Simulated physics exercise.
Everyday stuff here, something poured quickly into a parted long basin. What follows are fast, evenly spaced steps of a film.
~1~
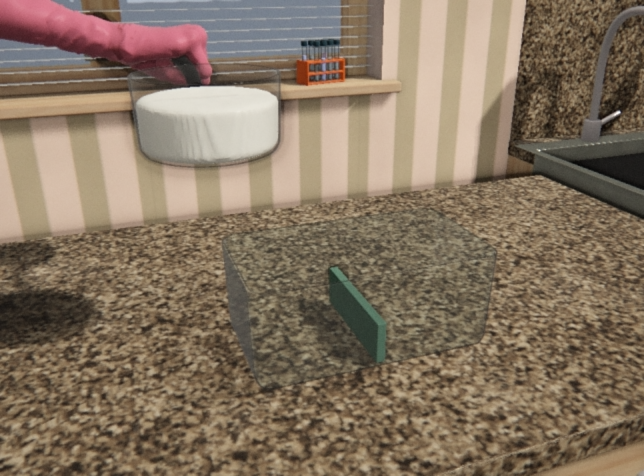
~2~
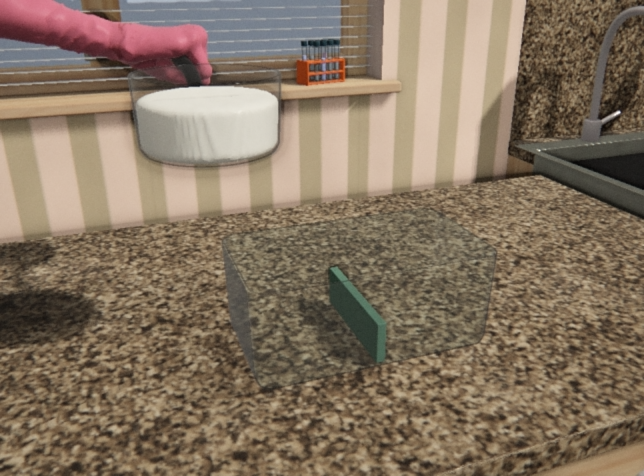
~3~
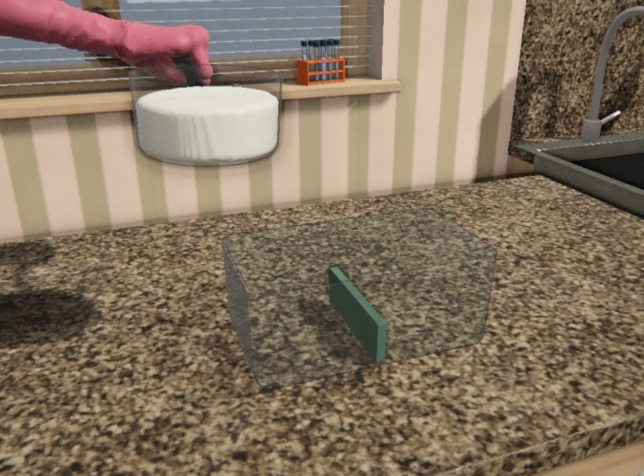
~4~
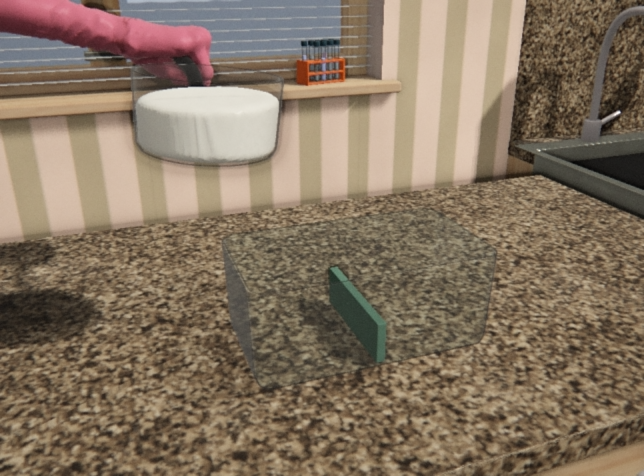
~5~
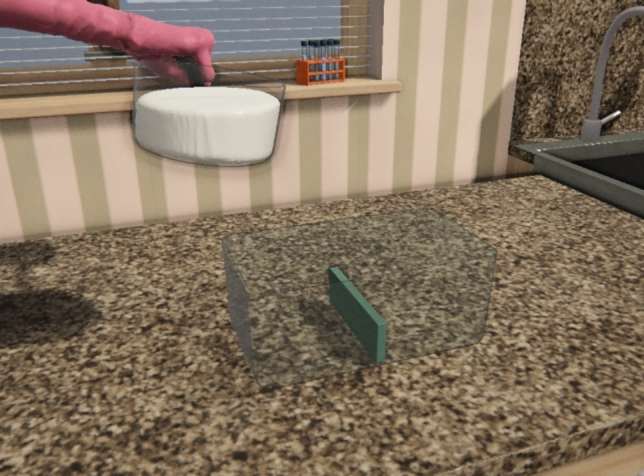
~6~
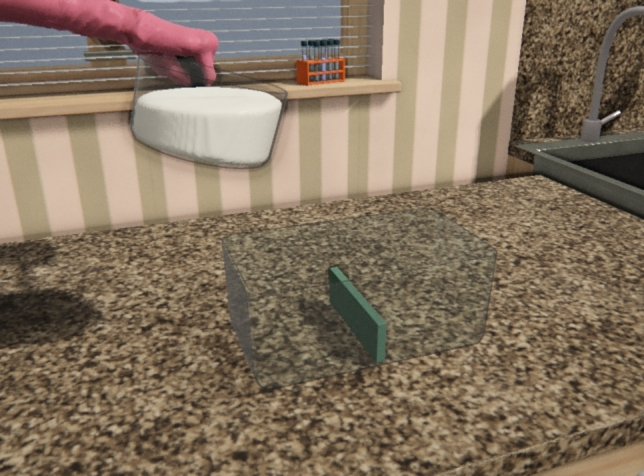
Glass bowl of milk leaning gradually to the right in a pink-gloved hand, above a clear basin with a green divider.
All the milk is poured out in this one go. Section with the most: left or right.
The left bay will be the one that fills most.
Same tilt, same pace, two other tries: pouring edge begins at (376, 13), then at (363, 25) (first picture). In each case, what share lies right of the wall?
It works out to around 85 % and then around 90 %.
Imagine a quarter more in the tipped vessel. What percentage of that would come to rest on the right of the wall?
I'd put it at some 30 %.
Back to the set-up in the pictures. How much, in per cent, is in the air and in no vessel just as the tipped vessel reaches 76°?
Close to 40 in a hundred.
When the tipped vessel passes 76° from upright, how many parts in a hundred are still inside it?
About 55 per cent.
A moment on, the tilt is 76° and 54 per cent is still to pour, 6 is left of the wall and 0 right of it.
Next, the tilt is 104° and 11 per cent is still to pour, 63 is left of the wall and 13 right of it.
Then the tilt is 105° and 1 per cent is still to pour, 81 is left of the wall and 14 right of it.
Later the tilt is 105° and 0 per cent is still to pour, 84 is left of the wall and 14 right of it.
Finally, 84 per cent lies left of the wall, 14 right of it and 2 outside.
